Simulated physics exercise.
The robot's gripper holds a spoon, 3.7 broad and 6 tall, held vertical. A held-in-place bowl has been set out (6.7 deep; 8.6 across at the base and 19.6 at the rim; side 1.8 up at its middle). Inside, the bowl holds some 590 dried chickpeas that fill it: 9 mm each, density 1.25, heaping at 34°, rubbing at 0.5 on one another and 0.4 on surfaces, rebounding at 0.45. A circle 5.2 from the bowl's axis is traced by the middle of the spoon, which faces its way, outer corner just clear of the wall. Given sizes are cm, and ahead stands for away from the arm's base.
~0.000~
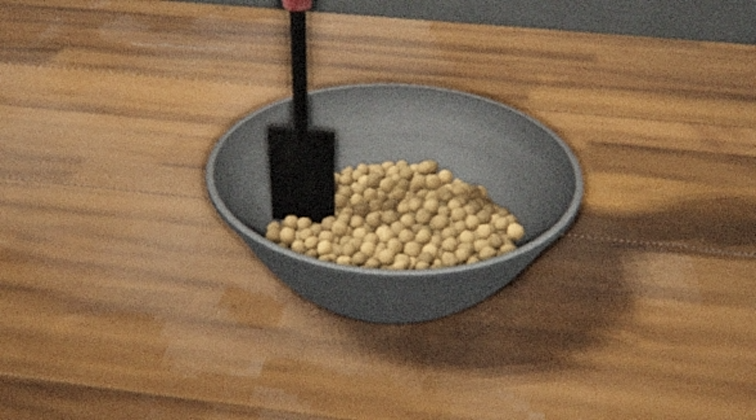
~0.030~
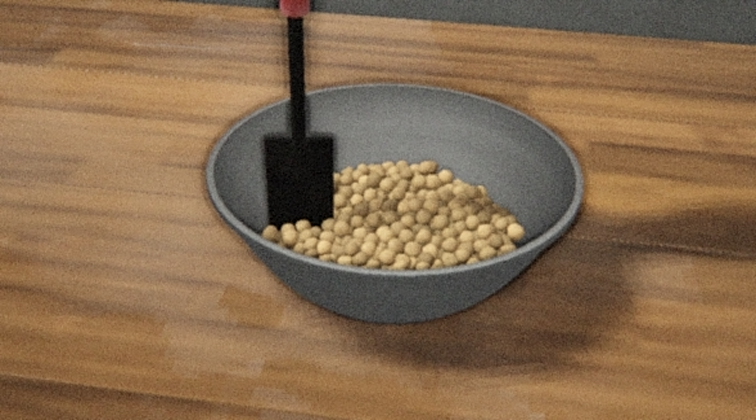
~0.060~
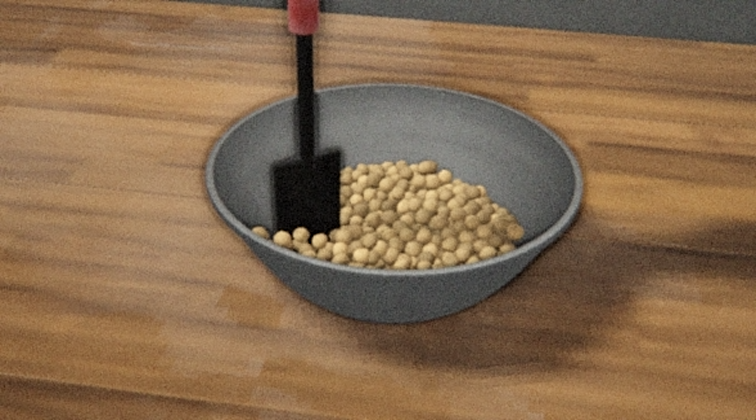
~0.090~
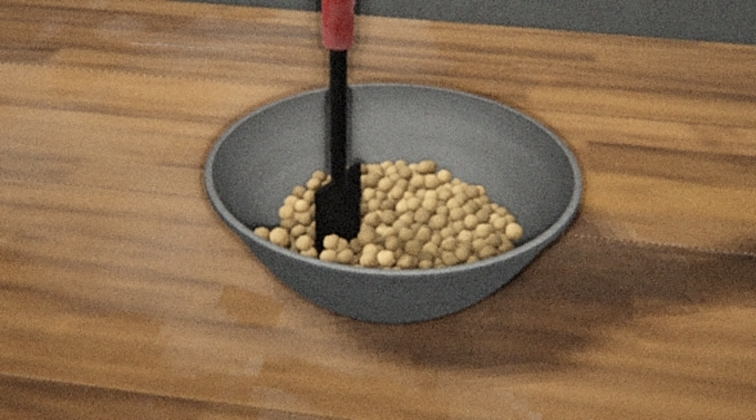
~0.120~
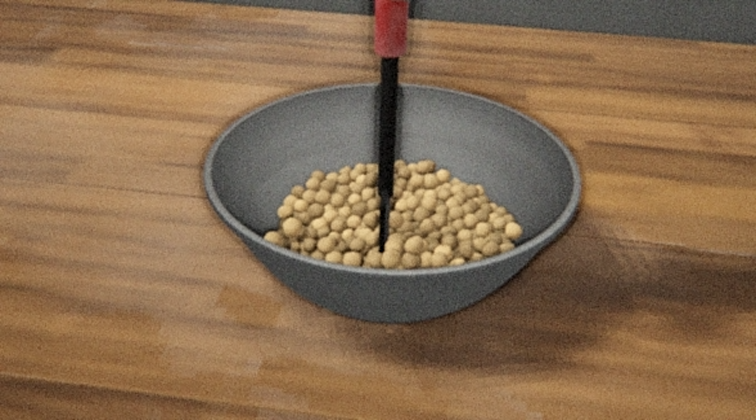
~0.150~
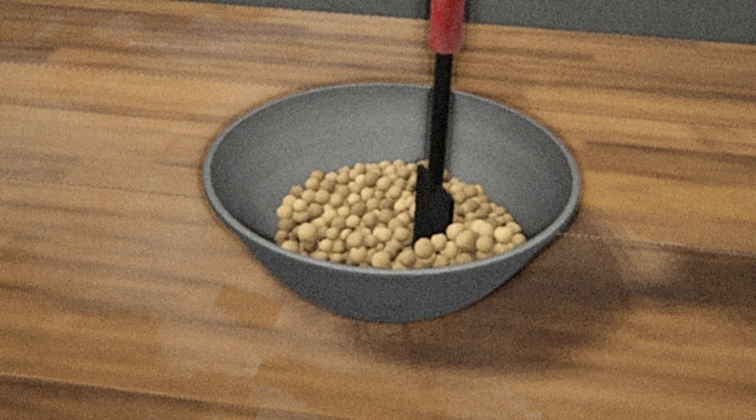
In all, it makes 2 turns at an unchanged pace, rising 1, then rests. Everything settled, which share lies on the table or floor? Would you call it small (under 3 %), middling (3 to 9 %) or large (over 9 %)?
I would call it large.
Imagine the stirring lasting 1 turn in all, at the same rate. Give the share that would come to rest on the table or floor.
Close to 5 in a hundred.
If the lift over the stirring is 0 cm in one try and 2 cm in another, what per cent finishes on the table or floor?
About 25 and 10 per cent.
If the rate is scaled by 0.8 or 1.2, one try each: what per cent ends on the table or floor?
It would be about 5 and 20 percent respectively.
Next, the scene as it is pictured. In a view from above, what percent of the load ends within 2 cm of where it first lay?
Around 45 per cent.
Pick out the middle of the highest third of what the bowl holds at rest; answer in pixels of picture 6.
It is centred near (376, 228).
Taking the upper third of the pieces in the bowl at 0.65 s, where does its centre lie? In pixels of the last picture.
In the final view it lies at about (388, 230).
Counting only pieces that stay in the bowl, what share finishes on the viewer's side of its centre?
Roughly 50 percent of it.
After 0.40 s, 353° round, highest piece 9 above the table; 532 in the bowl, 34 on the table or floor, 26 in flight or on the tool.
After 0.65 s, 225° round, highest piece 10 above the table; 510 in the bowl, 80 on the table or floor, 2 in flight or on the tool.
After 0.97 s, 0° round, highest piece 4 above the table; 508 in the bowl, 84 on the table or floor.
After 1.67 s, 0° round, highest piece 4 above the table; 508 in the bowl, 84 on the table or floor.
In the end, 508 in the bowl, 84 on the table or floor. That is 14 % on the table or floor.
